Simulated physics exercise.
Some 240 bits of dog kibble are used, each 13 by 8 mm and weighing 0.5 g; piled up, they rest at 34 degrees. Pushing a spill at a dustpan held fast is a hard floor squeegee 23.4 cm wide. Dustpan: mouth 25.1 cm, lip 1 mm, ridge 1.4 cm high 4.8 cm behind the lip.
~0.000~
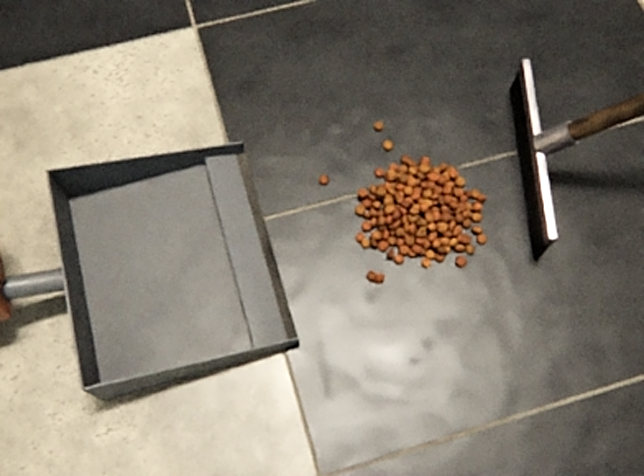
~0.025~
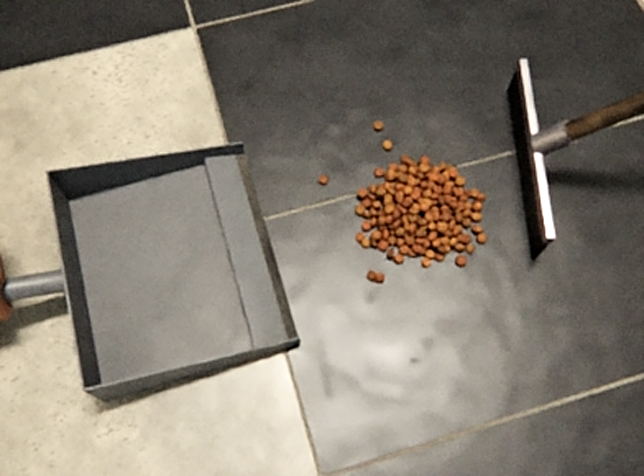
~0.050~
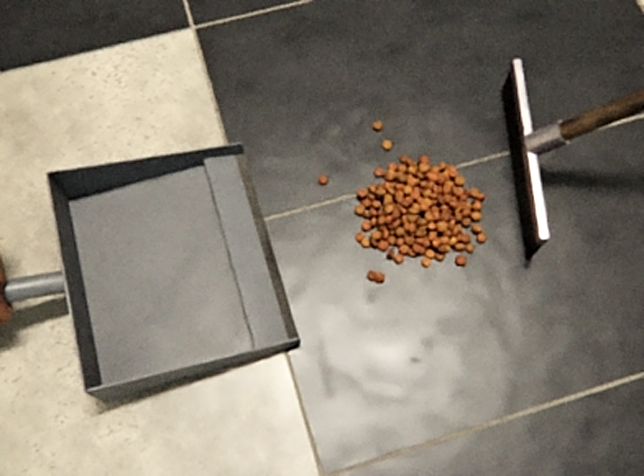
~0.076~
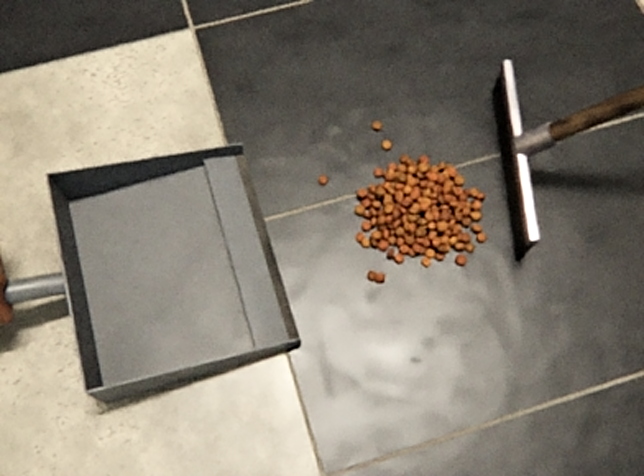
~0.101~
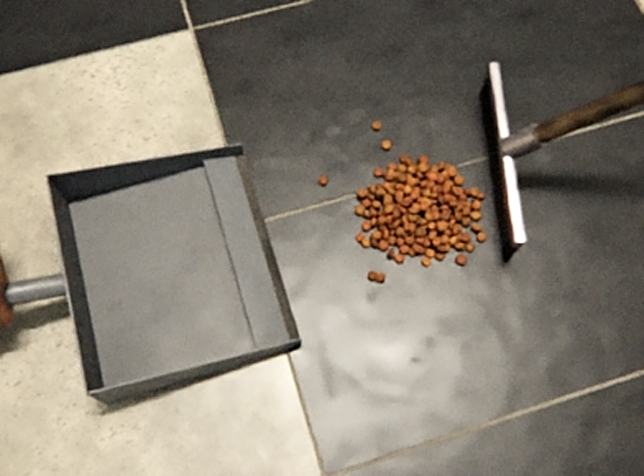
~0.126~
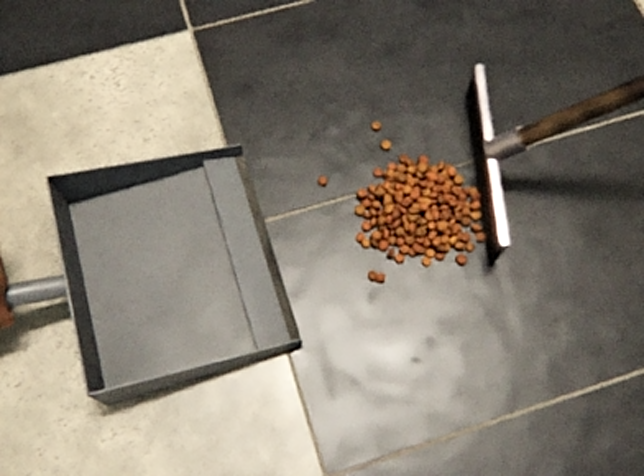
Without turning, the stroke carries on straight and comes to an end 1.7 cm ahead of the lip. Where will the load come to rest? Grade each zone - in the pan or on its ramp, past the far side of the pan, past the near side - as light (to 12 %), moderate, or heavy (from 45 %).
Pan - moderate, far side - light, near side - light.
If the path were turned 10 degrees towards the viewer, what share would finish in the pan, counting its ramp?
Under that change, roughly 25 in a hundred.
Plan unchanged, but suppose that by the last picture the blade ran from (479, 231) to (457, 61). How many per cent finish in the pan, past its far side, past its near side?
Pan 40 % / far 15 % / near 0 %.
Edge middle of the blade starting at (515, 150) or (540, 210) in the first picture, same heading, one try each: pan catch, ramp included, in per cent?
First try about 35 per cent, second about 20 per cent.
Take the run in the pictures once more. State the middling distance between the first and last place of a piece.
That distance is around 18 cm.
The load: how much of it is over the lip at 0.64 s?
Over the lip: Approx. 30 %.
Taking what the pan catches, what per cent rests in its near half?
Something like 50 in a hundred.
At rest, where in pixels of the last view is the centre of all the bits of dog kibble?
Somewhere near (270, 223) in the last picture.
After 0.29 s, middle of the blade 15 cm from the lip; 0 % over the lip, far side 0 %, near side 0 %.
After 0.40 s, middle of the blade 7 cm from the lip; 0 % over the lip, far side 5 %, near side 0 %.
Then, at 0.64 s, middle of the blade 5 cm from the lip; 30 % over the lip, far side 5 %, near side 0 %.
By 1.1 s all is still; pan 30 %, far side 5 %, near side 0 %, in front of the lip or behind the blade 60 %.
